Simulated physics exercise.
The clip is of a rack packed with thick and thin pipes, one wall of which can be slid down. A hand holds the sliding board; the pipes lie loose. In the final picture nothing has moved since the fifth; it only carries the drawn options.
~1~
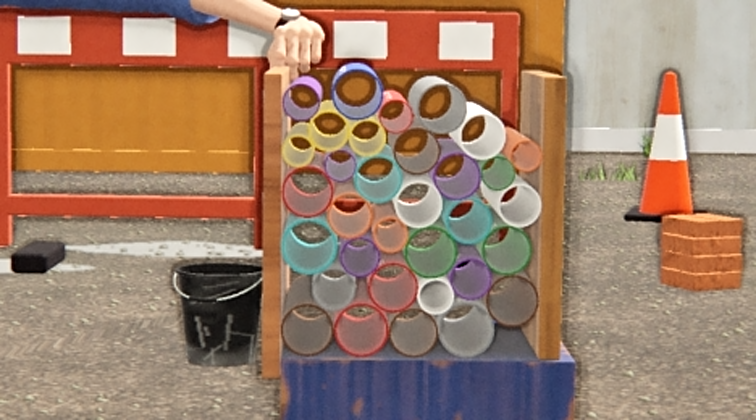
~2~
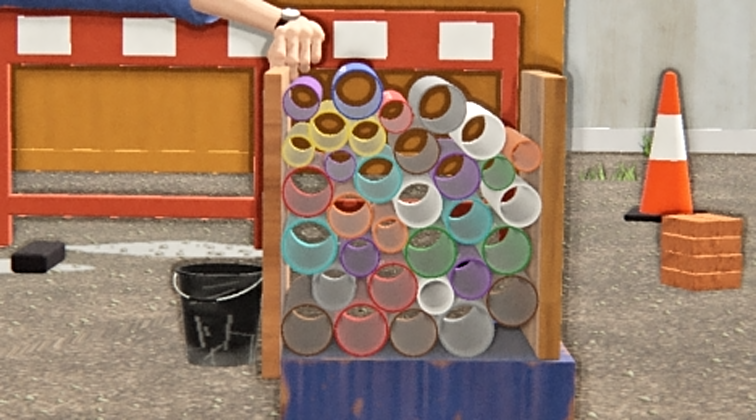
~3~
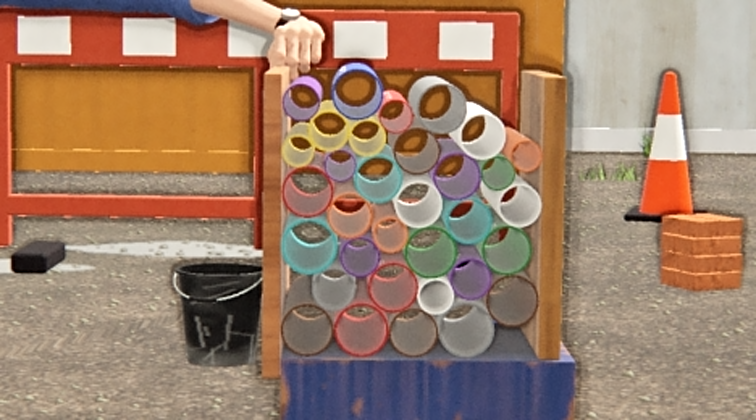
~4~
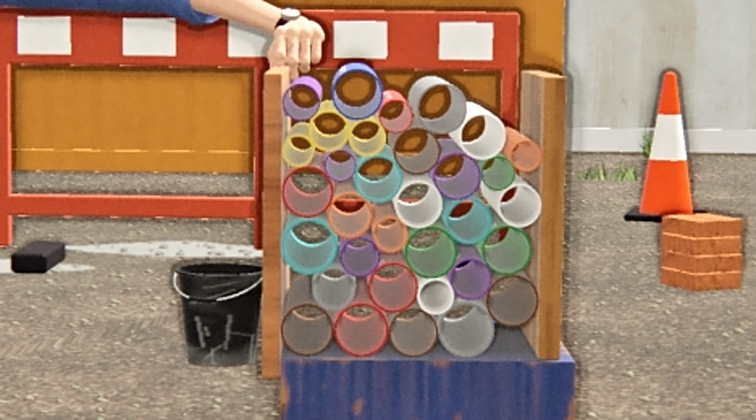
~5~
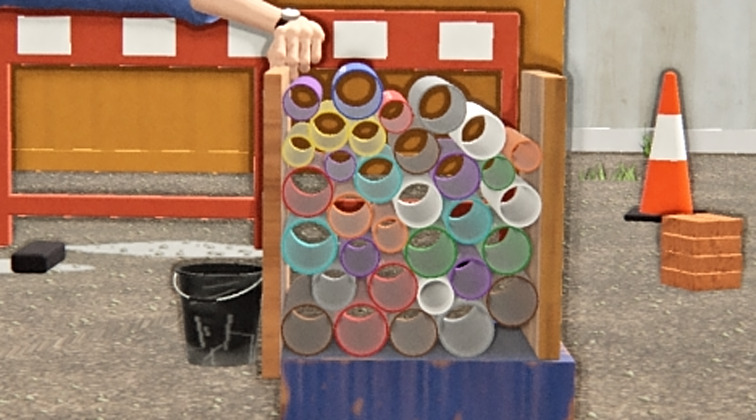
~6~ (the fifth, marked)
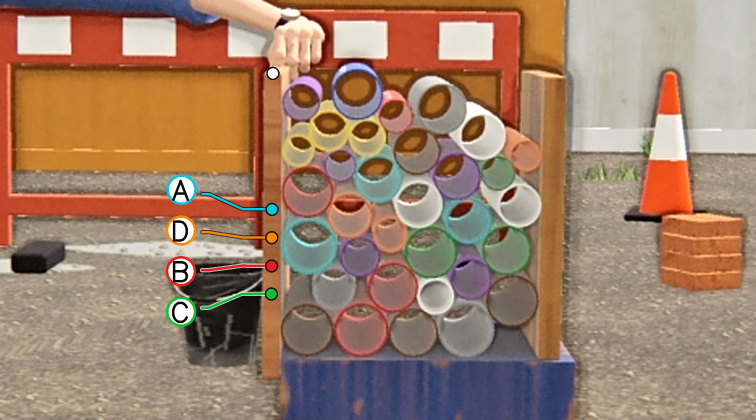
Colourful pipes lying stacked between wooden boards on a blue base, a hand resting on the left board, nothing visibly moving.
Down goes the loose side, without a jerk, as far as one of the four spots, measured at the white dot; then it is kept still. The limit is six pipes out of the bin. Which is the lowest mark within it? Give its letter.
Mark A is as low as it can go.
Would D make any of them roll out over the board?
Yes.
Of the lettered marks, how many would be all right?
The number is one.
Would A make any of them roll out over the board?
At A: Yes.
On the copy, A at (272, 209); B at (272, 266); C at (272, 294); D at (272, 238); the white dot at (273, 74).
On A. First, top of the board (282, 135).
Then, top of the board (281, 206).
Finally, top of the board (281, 208), four out over the board.
By contrast, B more than six out over the board; C more than six out over the board; D more than six out over the board.
